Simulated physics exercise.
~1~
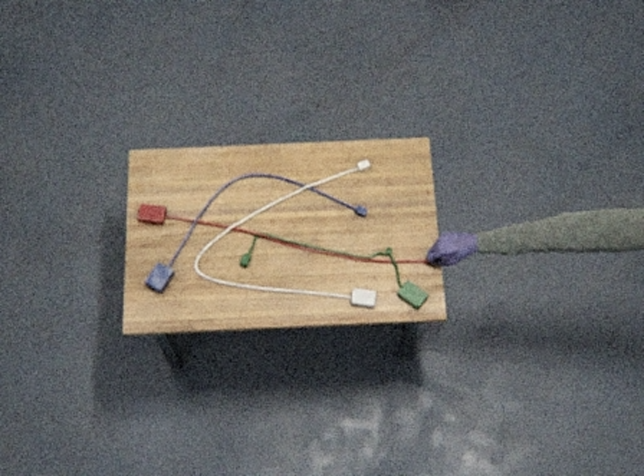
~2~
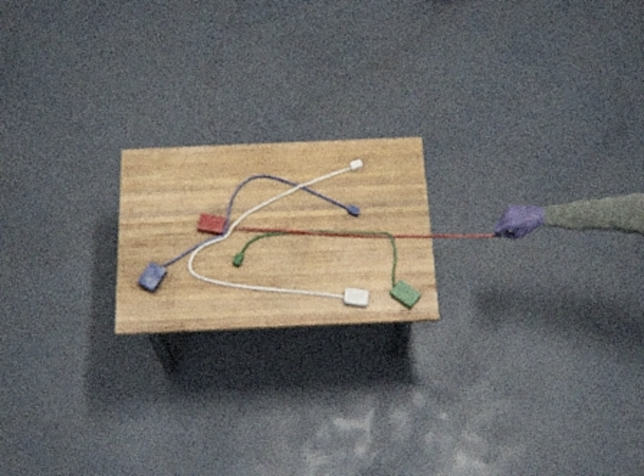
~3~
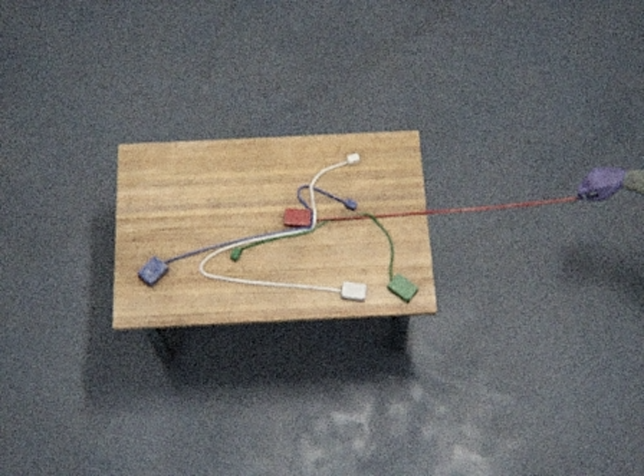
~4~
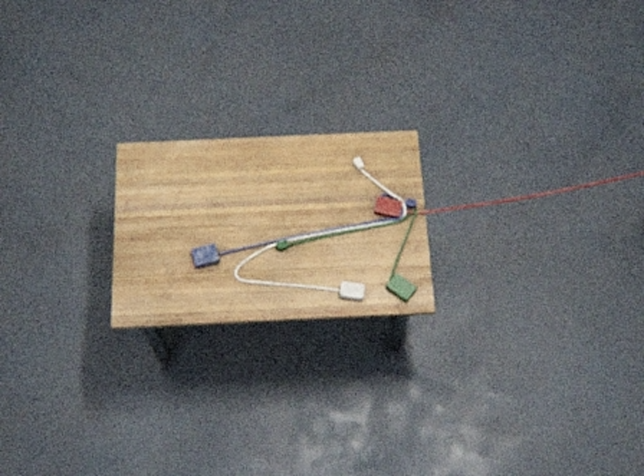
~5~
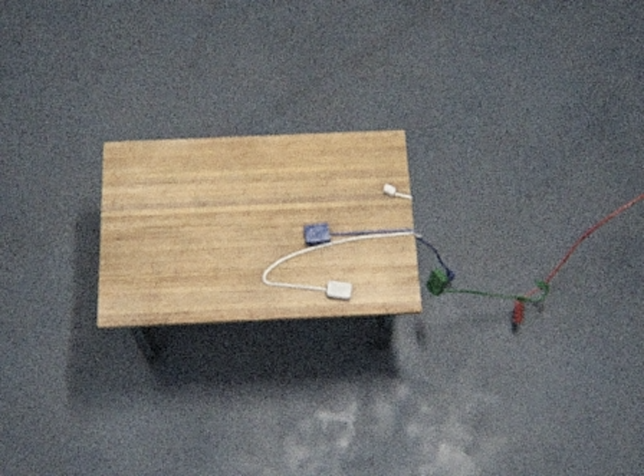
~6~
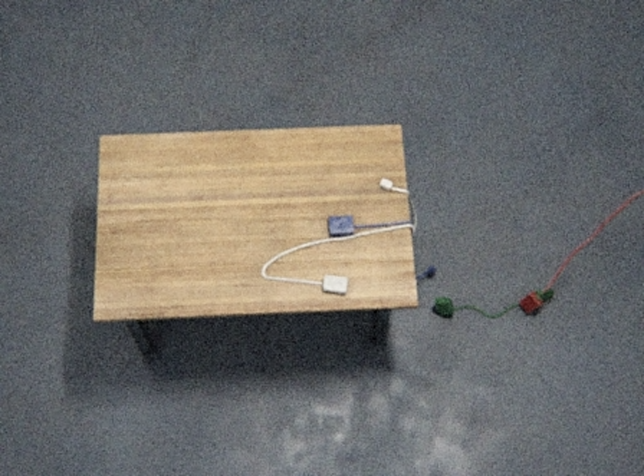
On a wooden table, a gloved hand pulls the red lead right, dragging the green lead off too.
